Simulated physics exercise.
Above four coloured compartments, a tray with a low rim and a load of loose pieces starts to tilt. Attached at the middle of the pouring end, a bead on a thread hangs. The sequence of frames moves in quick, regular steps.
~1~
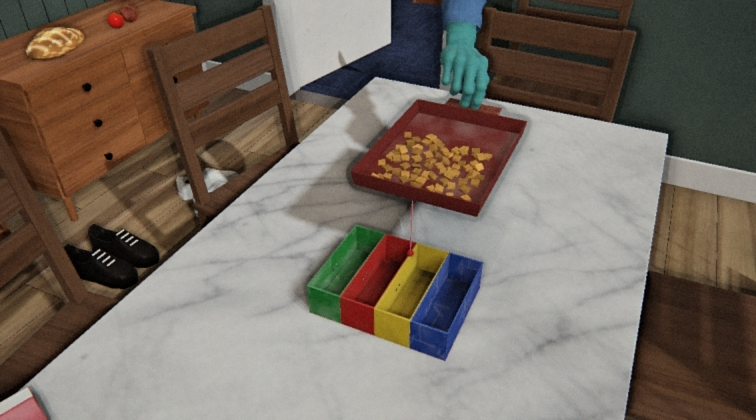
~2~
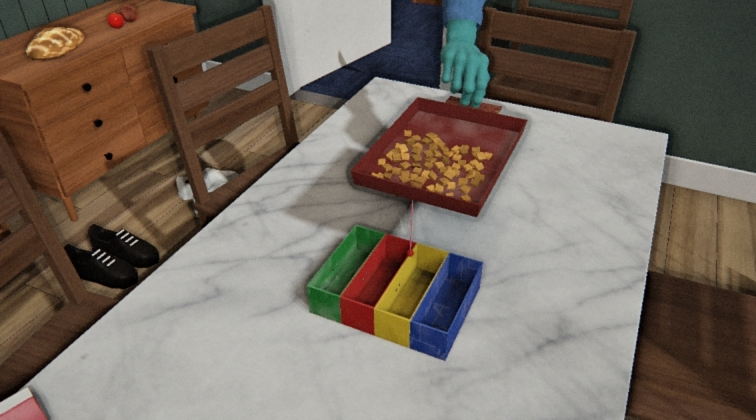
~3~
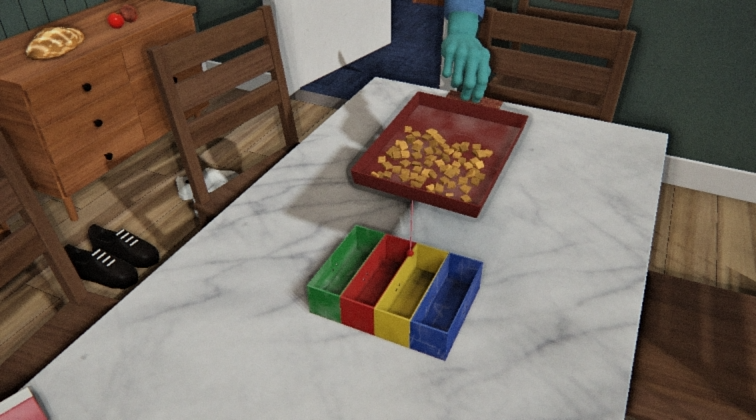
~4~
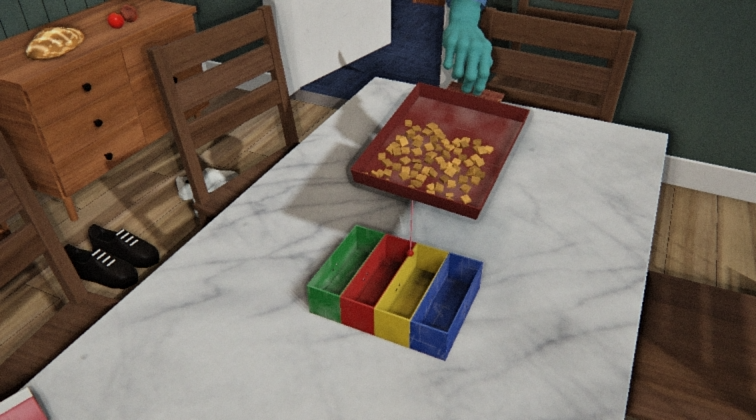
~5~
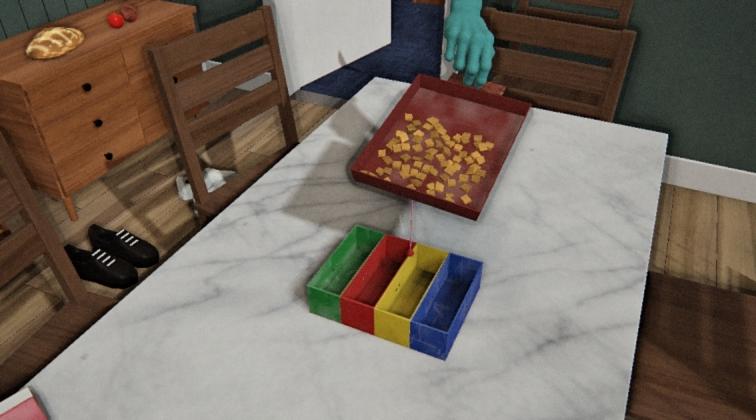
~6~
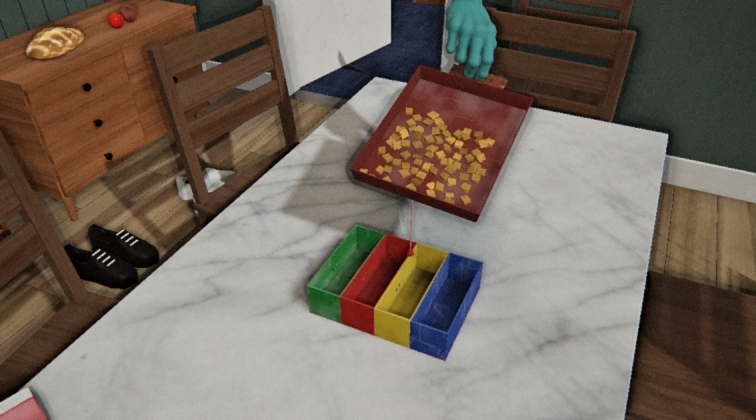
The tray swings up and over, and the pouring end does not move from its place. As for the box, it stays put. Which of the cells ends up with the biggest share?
Blue.
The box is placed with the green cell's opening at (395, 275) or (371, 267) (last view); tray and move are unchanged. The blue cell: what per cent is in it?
You'd end up with around 0 per cent and then around 30 per cent.
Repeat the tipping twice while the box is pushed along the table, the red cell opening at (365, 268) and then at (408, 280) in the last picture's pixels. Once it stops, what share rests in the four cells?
In order: 50 per cent and 100 per cent.
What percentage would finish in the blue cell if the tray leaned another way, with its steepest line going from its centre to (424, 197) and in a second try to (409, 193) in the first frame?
About 40 and 10 per cent.
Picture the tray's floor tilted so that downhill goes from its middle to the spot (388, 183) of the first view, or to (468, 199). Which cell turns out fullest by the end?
Try 1 - the green one; try 2 - the blue one.
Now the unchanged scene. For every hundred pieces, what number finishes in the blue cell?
I'd put it at some 70 per cent.
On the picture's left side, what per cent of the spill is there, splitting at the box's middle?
About 0 percent of the spill.
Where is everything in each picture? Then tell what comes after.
Corners of the pouring end at (354, 170) and (478, 202), level; middle of the load at (428, 166), cereal squares; bead on its thread at (410, 253); green cell at (324, 302); red cell at (358, 313); yellow cell at (392, 325); blue cell at (428, 338), in the first frame.
Corners of the pouring end at (354, 170) and (478, 203), level; middle of the load at (428, 165), in the second frame.
Corners of the pouring end at (354, 169) and (478, 204), tipped barely, lowest at the right corner; middle of the load at (428, 164), in the third frame.
Corners of the pouring end at (354, 168) and (478, 207), tipped a little, lowest at the right corner; middle of the load at (429, 161), in the fourth frame.
Corners of the pouring end at (354, 168) and (478, 209), tipped a little, lowest at the right corner; middle of the load at (429, 158), in the fifth frame.
Corners of the pouring end at (354, 167) and (478, 211), tipped clearly, lowest at the right corner; middle of the load at (429, 155); green cell at (324, 302); red cell at (358, 313); yellow cell at (392, 325); blue cell at (428, 338), in the sixth frame.
Soon, tray tipped steeply; all on the tray.
A while on, tray tipped past a quarter turn; about two thirds on the tray; a small part in the blue cell; about a quarter falling or outside the box.
Towards the end, tray tipped past a quarter turn; about two thirds in the blue cell; a small part in the yellow cell; a small part falling or outside the box.
Finally, tray tipped past a quarter turn; about two thirds in the blue cell; a small part in the yellow cell; none in the red cell; none in the green cell; a small part outside the box.
